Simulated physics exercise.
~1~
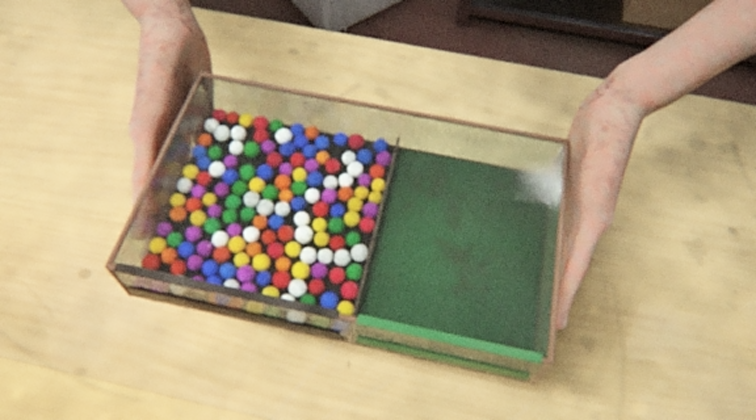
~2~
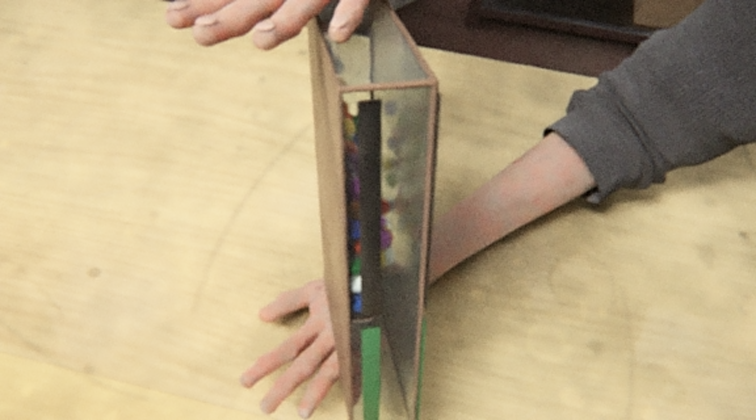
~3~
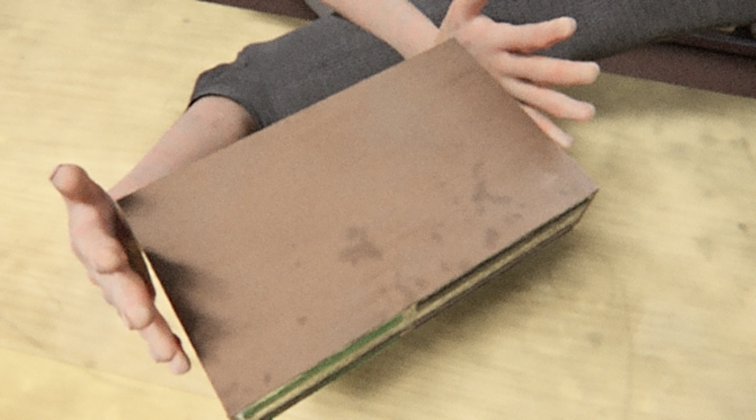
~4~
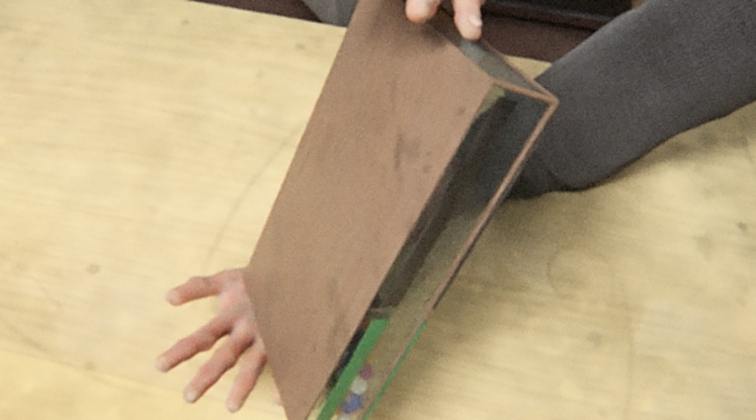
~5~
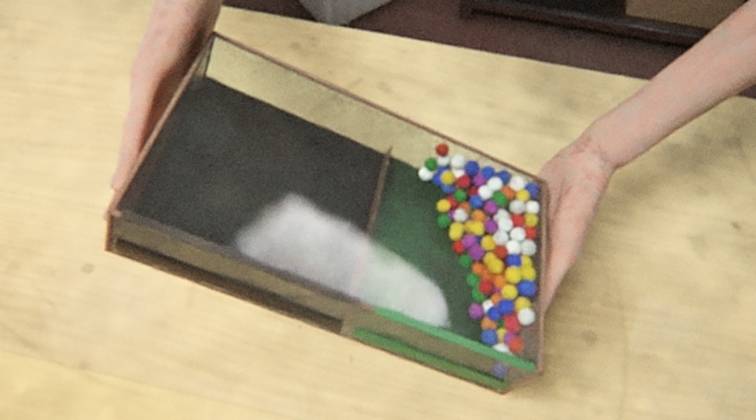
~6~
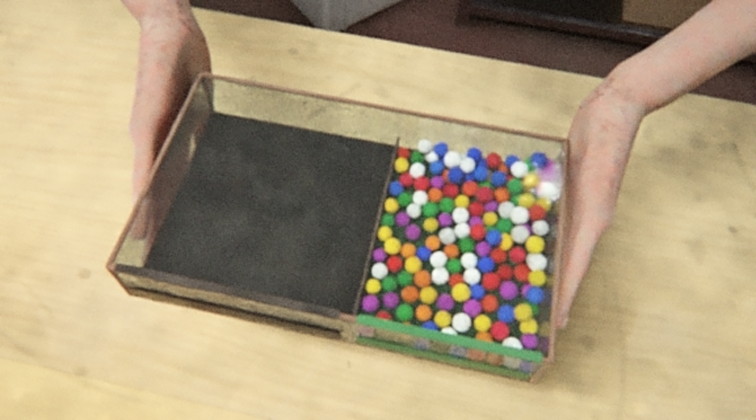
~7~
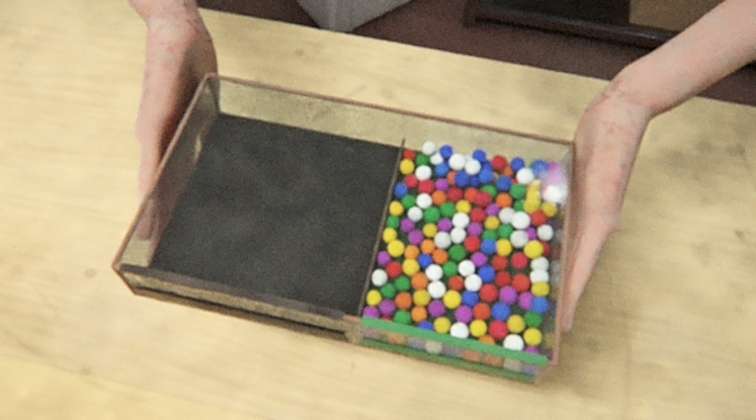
The clip opens on two hands holding a shallow, clear-lidded box above a pale wooden table, with multicoloured balls covering the black section on the left and the green section on the right empty. The hands tip the box up on edge, then turn it right over so that its brown underside shows. It swings back through a steep tilt, with a few balls visible at the green end. As it comes nearly level, the balls are bunched against the right wall. They spread across the green section, and the box rests level, its black side bare.
